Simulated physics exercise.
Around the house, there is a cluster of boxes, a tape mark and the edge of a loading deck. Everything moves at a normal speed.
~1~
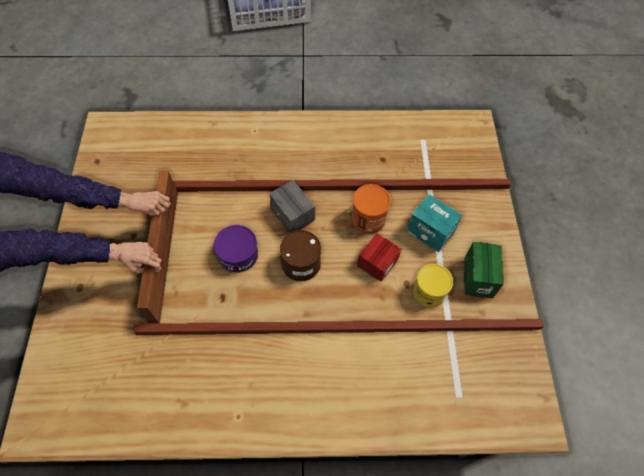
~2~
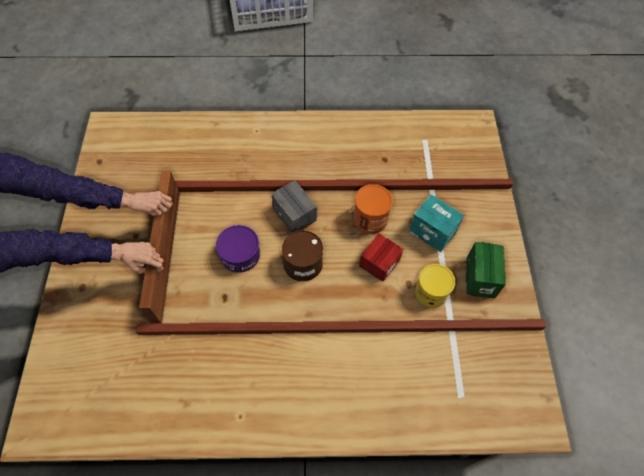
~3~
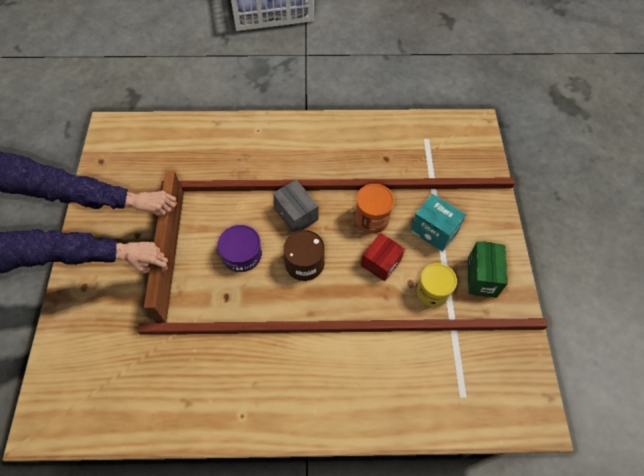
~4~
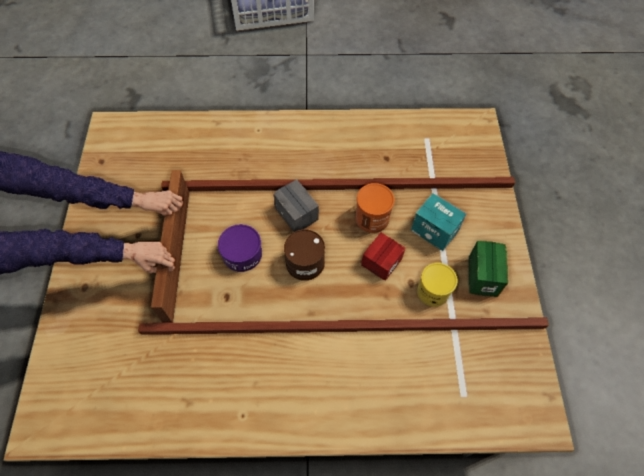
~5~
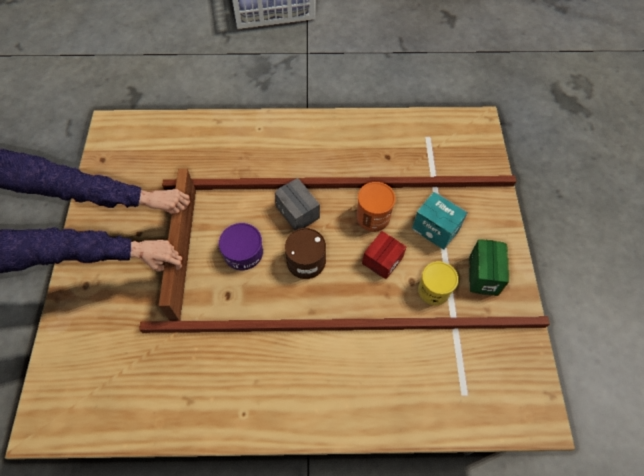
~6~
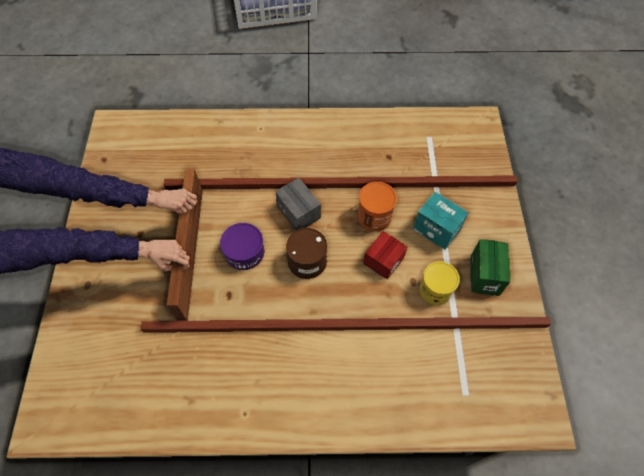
Two hands slide a wooden plank slightly right toward colourful boxes and canisters on a table.
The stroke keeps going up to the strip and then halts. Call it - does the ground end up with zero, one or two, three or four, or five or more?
The ground ends up with zero.
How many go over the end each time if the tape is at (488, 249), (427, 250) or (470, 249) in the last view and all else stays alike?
It would be 5, then 0, then 2.
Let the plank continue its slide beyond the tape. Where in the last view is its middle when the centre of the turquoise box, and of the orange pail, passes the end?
The middle is at (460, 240) when it's the turquoise box, and at (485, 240) when it's the orange pail.
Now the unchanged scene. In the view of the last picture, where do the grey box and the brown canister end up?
Around (457, 208) and around (474, 280).
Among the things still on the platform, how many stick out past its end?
The count would be 2.
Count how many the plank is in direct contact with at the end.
The count comes out at 3.
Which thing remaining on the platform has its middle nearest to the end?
The green parcel.
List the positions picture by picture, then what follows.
In the first picture, green parcel (483, 270); turquoise box (434, 223); yellow pail (432, 287); plank (160, 245); tape (439, 252).
In the second picture, turquoise box (436, 224); grey box (294, 207).
In the third picture, yellow pail (436, 286); red parcel (383, 257).
In the fourth picture, green parcel (487, 269); orange pail (374, 209).
In the fifth picture, turquoise box (439, 221); brown canister (306, 254).
In the sixth picture, green parcel (490, 268); turquoise box (440, 221); yellow pail (438, 284); plank (186, 242); tape (445, 249).
A little later, none off yet; green parcel at rest near (490, 268); turquoise box at rest near (440, 221); yellow pail at rest near (438, 284).
Next, none off yet; green parcel moving near (493, 270); turquoise box shifted about its own width near (473, 229); yellow pail shifted about its own width near (459, 291).
When it is over, the number that fall off is zero.
